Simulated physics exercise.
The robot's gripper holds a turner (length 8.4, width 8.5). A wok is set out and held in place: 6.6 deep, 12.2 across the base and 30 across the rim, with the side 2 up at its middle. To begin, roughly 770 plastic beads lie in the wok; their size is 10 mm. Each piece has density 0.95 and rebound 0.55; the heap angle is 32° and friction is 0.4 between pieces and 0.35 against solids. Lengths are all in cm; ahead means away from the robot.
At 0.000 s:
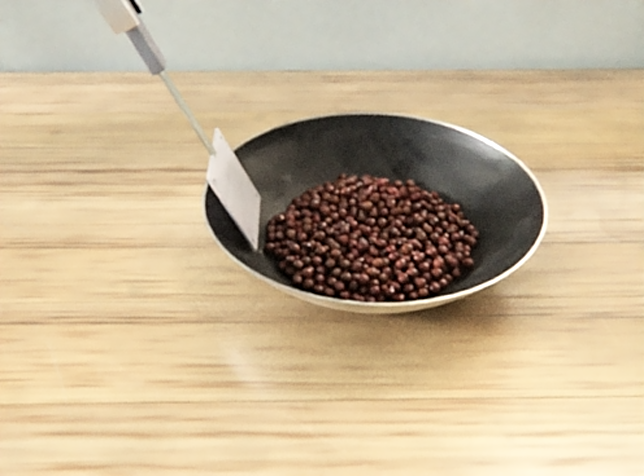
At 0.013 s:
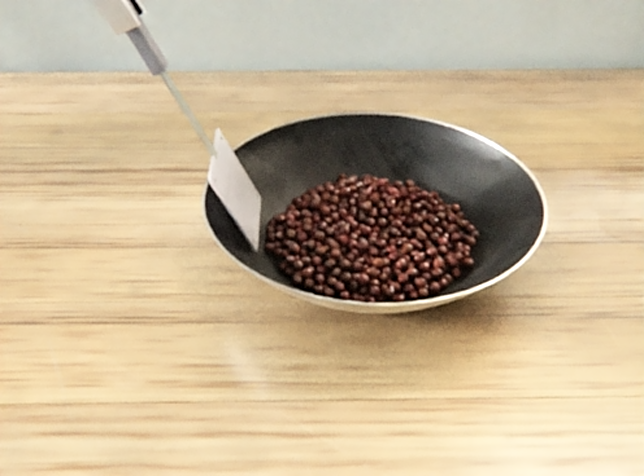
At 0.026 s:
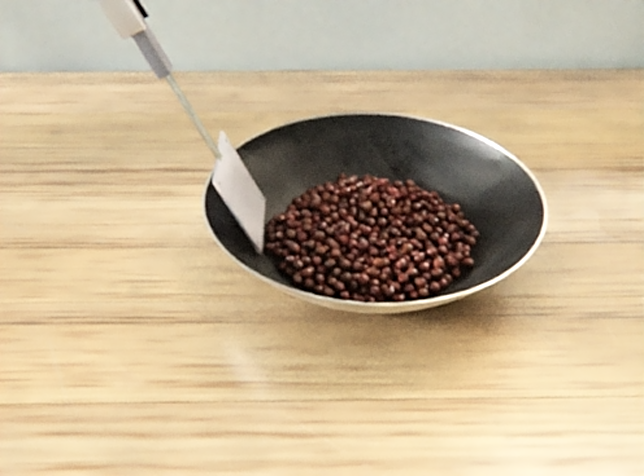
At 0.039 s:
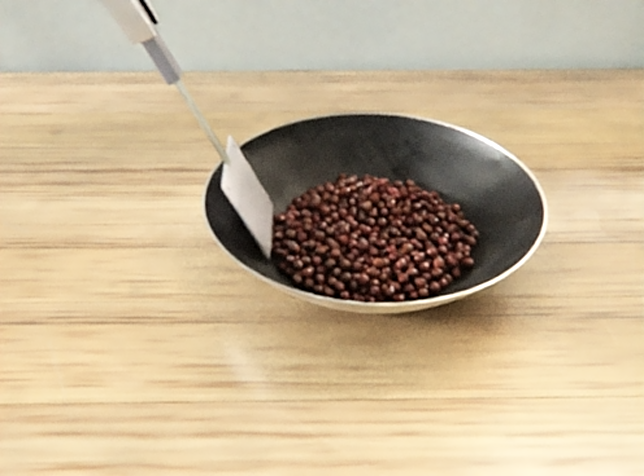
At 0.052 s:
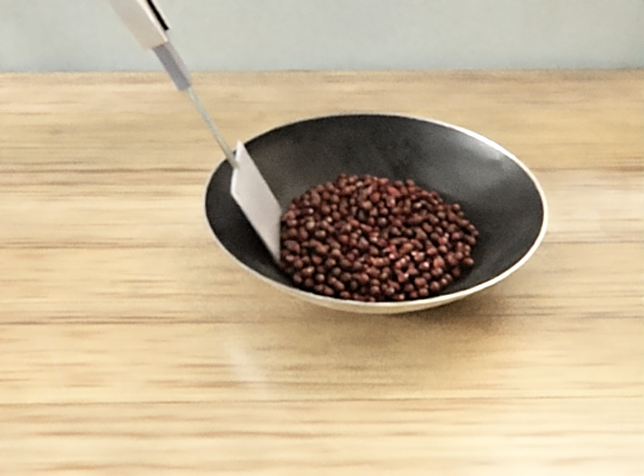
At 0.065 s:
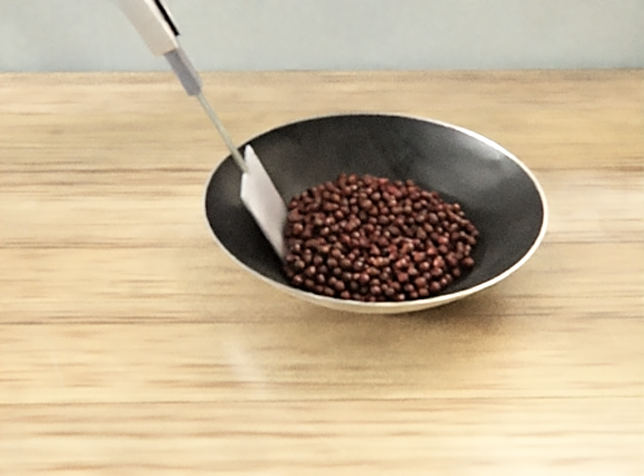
On a wooden tabletop, a white turner sliding slowly rightward inside a black wok, nudging the edge of dark red beads.
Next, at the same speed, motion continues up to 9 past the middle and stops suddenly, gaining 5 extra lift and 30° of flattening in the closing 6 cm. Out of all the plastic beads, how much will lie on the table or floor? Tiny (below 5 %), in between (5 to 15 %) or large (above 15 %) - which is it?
In between, so 5 to 15 %.
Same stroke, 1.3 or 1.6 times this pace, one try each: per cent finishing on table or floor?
The two tries give roughly 15 and 20 in a hundred.
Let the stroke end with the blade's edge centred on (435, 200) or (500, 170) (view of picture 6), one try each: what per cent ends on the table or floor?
Try 1: Approx. 0 %; try 2: Approx. 20 %.
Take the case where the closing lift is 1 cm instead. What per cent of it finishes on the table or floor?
About 5 %.
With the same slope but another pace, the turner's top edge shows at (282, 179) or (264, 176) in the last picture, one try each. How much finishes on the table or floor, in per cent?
I'd estimate close to 30 and 25 in a hundred.
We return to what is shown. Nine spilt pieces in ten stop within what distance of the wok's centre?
Around 45 centimetres from the centre.
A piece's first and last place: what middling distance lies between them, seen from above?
I'd put it at close to 4 centimetres.
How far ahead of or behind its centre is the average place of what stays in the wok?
Ahead, by around 4.0 cm.
By 0.17 s, sloping 65°, highest piece 5 above the table; 769 in the wok.
By 0.27 s, sloping 57°, highest piece 6 above the table; 769 in the wok.
By 0.52 s, sloping 35°, highest piece 8 above the table; 696 in the wok, 57 on the table or floor, 16 on the blade or in flight.
By 1.57 s, sloping 35°, highest piece 6 above the table; 696 in the wok, 73 on the table or floor.
Final count, 696 in the wok, 73 on the table or floor. That is 9 % on the table or floor.
